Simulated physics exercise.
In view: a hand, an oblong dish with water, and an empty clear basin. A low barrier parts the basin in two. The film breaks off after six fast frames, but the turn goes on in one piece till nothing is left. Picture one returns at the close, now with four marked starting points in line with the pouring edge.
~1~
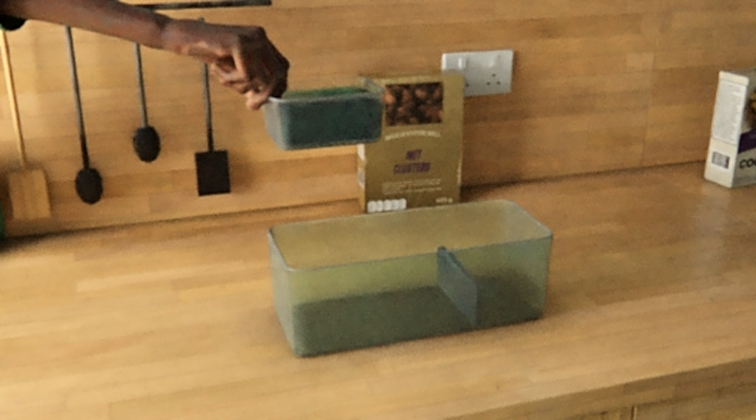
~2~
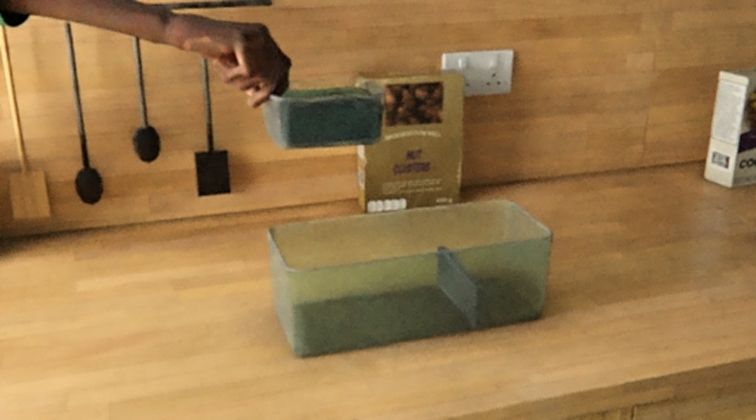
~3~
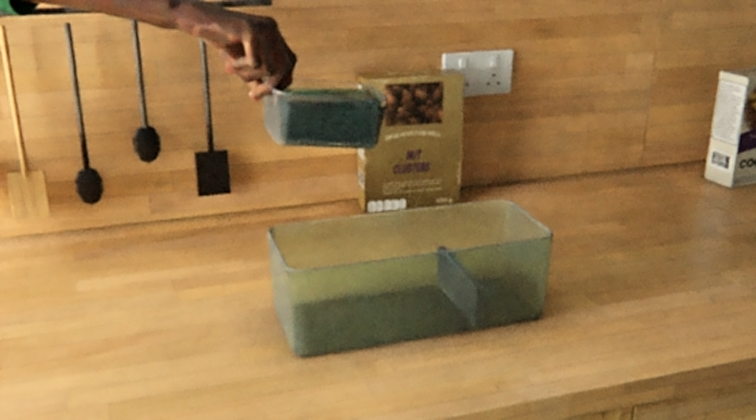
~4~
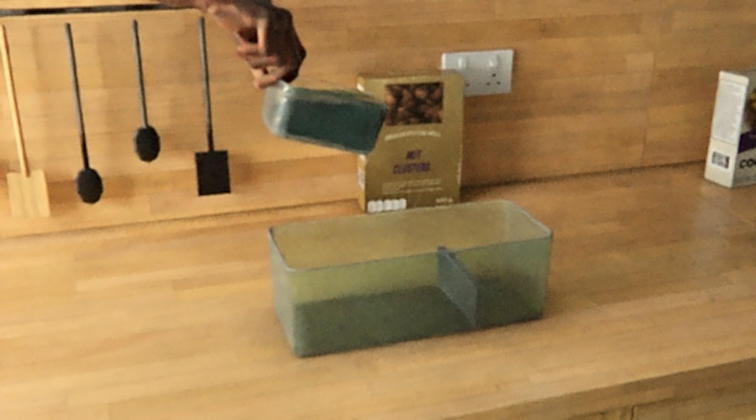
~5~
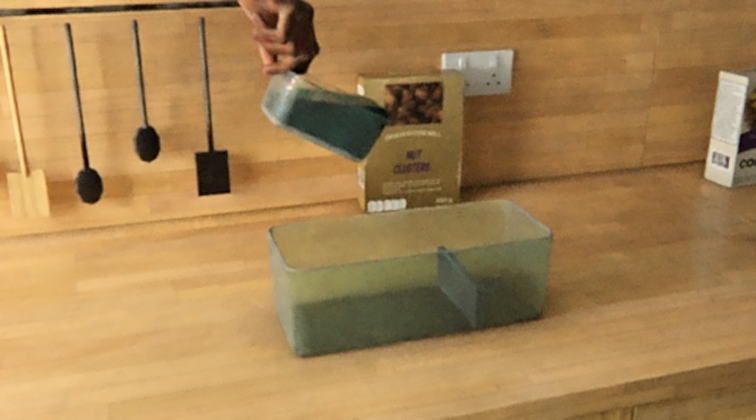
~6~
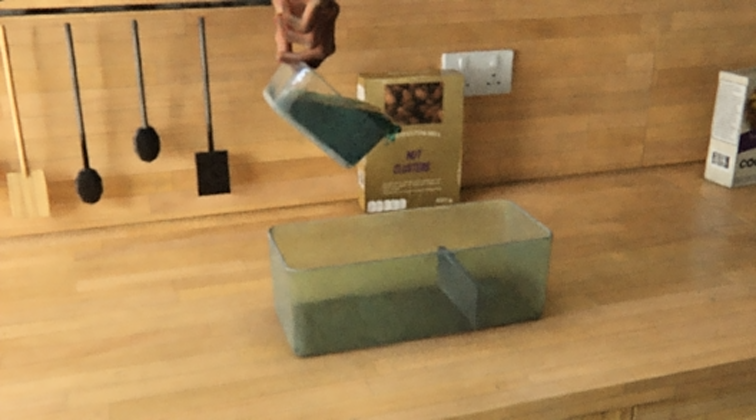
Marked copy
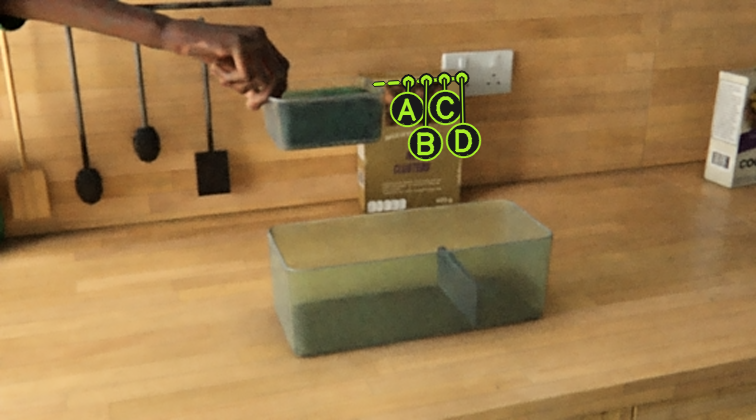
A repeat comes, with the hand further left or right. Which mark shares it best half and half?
Place B does it best.
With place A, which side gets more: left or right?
The left one.
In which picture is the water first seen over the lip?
Picture 5.
In lime, A at (408, 81); B at (426, 80); C at (444, 79); D at (461, 78).
With A, about 77 % ends left of the wall and 18 % right of it; 5 % is lost outside.
With B, about 51 % ends left of the wall and 46 % right of it; 3 % is lost outside.
With C, about 33 % ends left of the wall and 60 % right of it; 7 % is lost outside.
With D, about 16 % ends left of the wall and 76 % right of it; 7 % is lost outside.
